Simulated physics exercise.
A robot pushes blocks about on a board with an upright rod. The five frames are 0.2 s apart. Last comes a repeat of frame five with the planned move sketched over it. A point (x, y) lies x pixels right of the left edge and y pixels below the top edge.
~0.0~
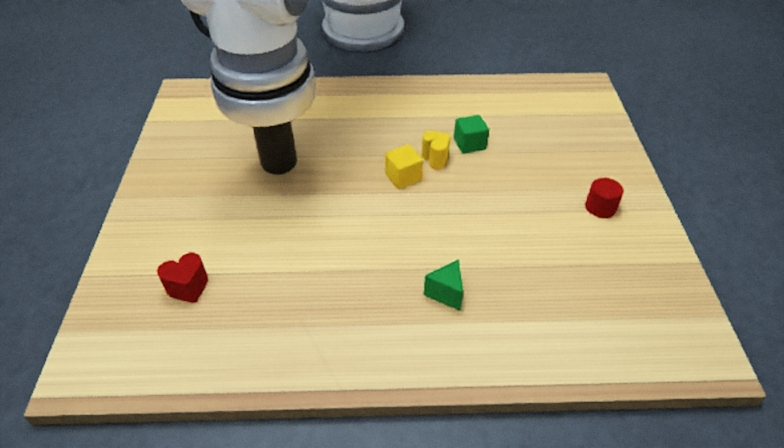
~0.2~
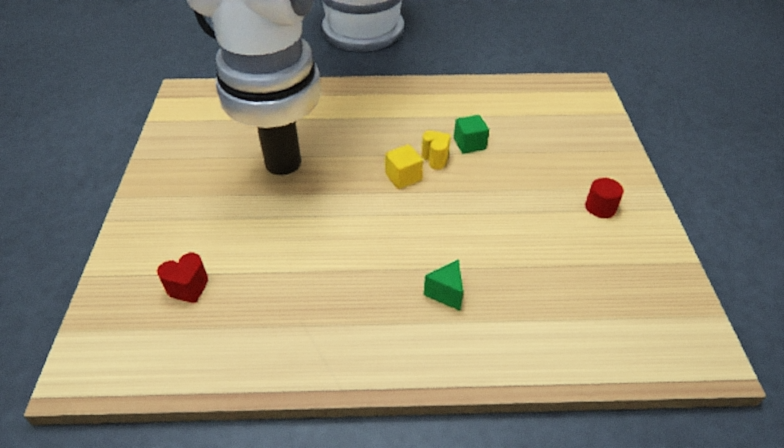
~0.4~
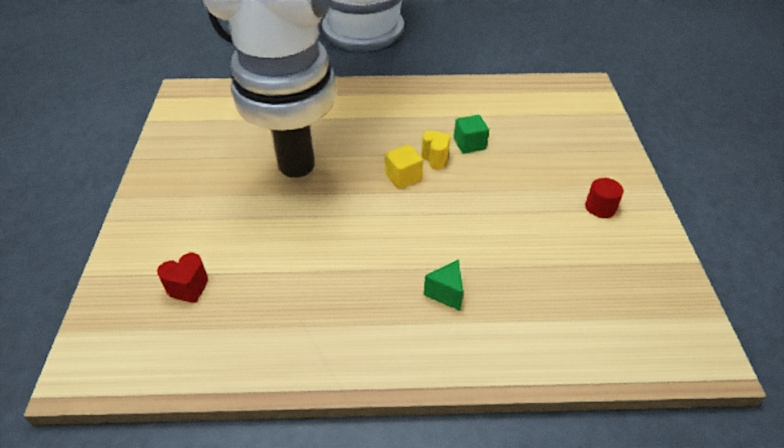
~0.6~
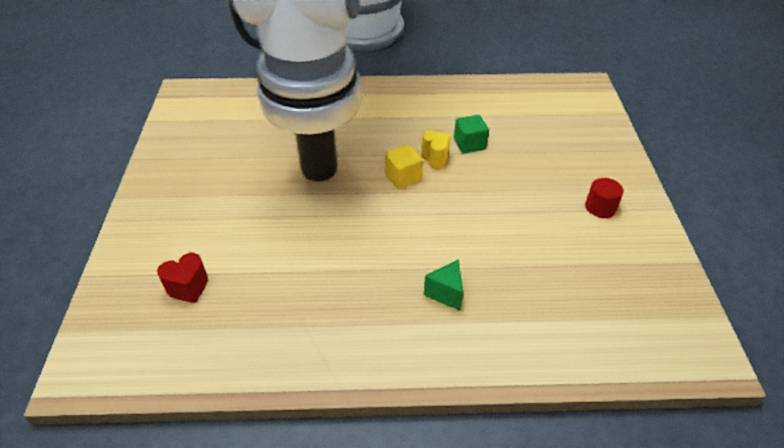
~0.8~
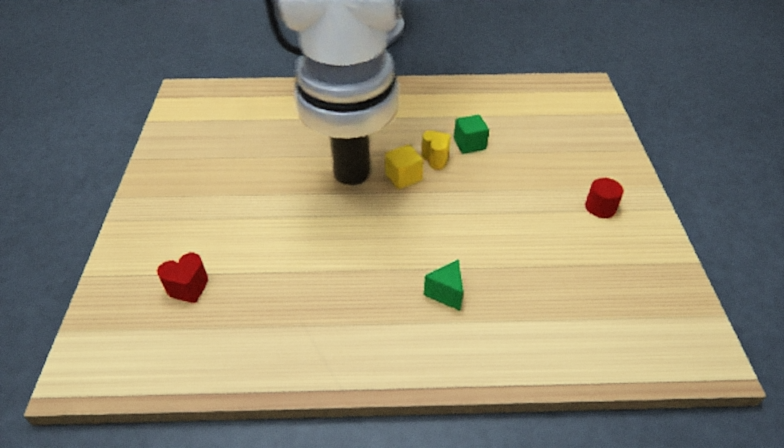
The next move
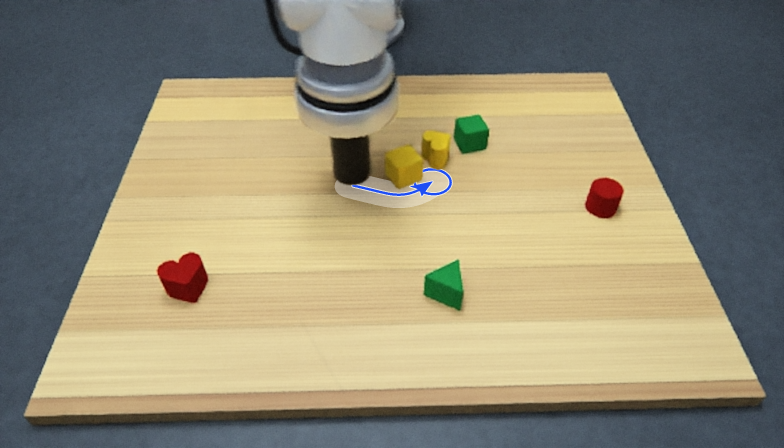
Robot arm with a black rod sliding right across a wooden board toward a yellow block, while the coloured blocks stay still.
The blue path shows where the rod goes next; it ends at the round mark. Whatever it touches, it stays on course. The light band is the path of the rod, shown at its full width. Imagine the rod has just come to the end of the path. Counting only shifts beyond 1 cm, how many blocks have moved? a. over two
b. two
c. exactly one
The correct letter is b.
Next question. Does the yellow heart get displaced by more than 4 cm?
Going by the path, no.
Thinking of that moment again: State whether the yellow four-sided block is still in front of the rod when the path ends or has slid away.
The rod will still be pushing it.
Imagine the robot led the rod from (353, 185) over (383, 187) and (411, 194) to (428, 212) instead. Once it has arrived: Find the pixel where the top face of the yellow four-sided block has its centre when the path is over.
I'd say the yellow four-sided block ends with its top centre at (427, 152).
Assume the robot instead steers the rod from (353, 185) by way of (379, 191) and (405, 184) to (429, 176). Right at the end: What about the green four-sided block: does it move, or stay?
The green four-sided block moves.
Path on the board, from (353, 185) by way of (381, 192) and (410, 193) to (433, 182).
What follows on the original path. Halfway along, rod (396, 183); yellow four-sided block (413, 155), turned 35° anticlockwise.
At the end, rod (433, 170); yellow four-sided block (439, 140), turned 55° anticlockwise; yellow heart (446, 124), turned 55° anticlockwise; green four-sided block in place.
